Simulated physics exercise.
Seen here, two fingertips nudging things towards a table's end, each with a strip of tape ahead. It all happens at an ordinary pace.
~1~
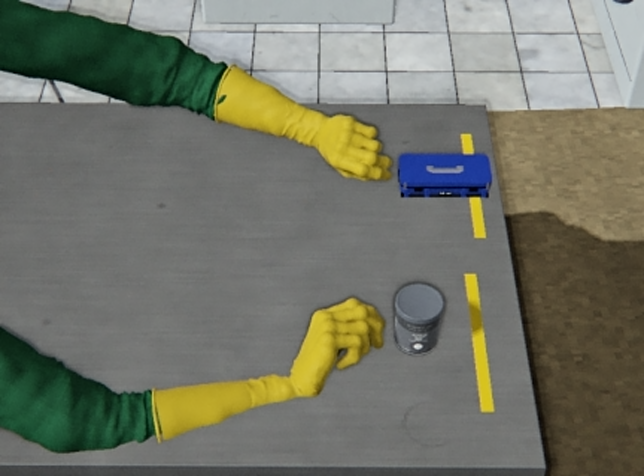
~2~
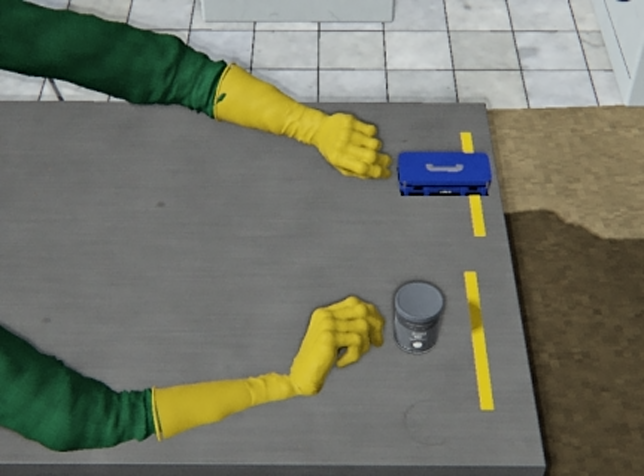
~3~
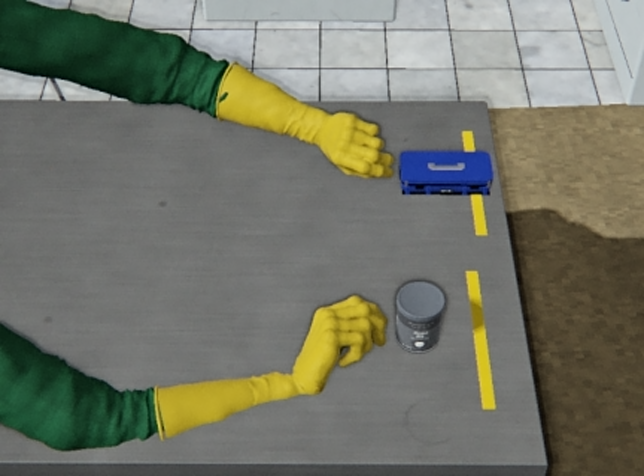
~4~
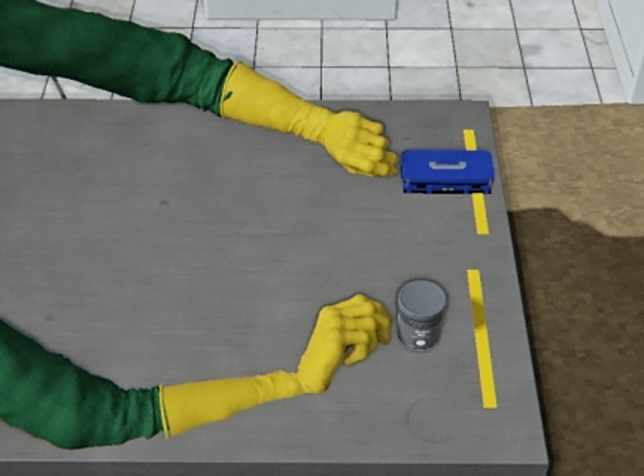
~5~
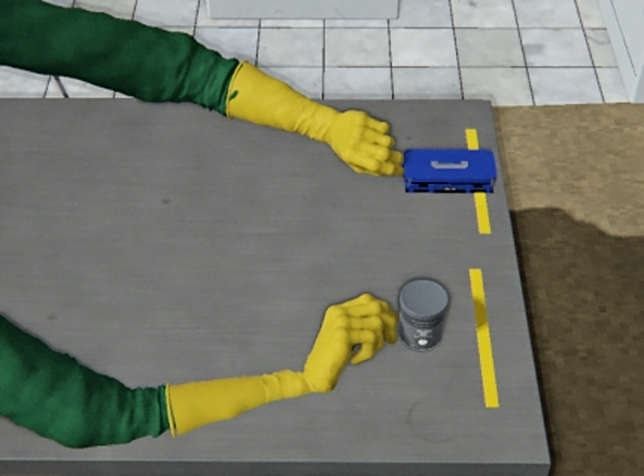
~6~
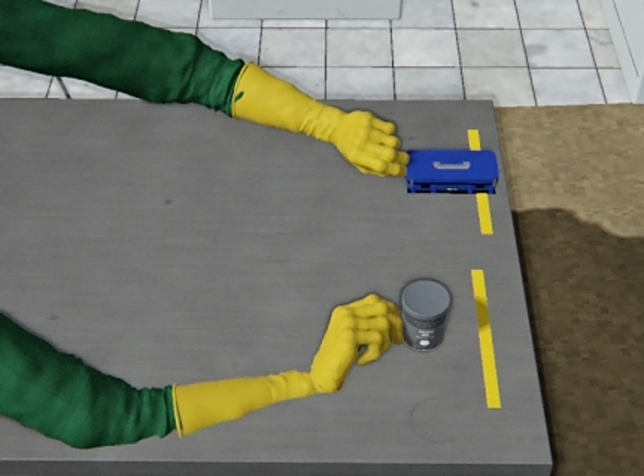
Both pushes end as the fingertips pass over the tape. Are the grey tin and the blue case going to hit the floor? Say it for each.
The grey tin stays on the table and the blue case goes over the edge.
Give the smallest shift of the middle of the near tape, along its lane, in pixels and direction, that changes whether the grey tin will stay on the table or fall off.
Roughly 16 pixels right.
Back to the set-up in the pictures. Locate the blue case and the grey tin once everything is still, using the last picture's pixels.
Near (290, 304) and (518, 317).
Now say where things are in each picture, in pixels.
The first frame shows grey tin (418, 320); blue case (444, 176).
The second frame shows blue case (443, 175).
The third frame shows grey tin (420, 318).
The fourth frame shows blue case (446, 173).
The fifth frame shows grey tin (423, 316).
The sixth frame shows grey tin (425, 317); blue case (451, 173).
Then, 1.72 s after the last picture, grey tin moved well along near (517, 318); blue case on its side near (522, 217).
Then, 2.14 s after the last picture, grey tin moved well along near (518, 318); blue case falling near (410, 327).
At rest, the grey tin remains on top, near (518, 317); the blue case falls off the table, near (290, 304).
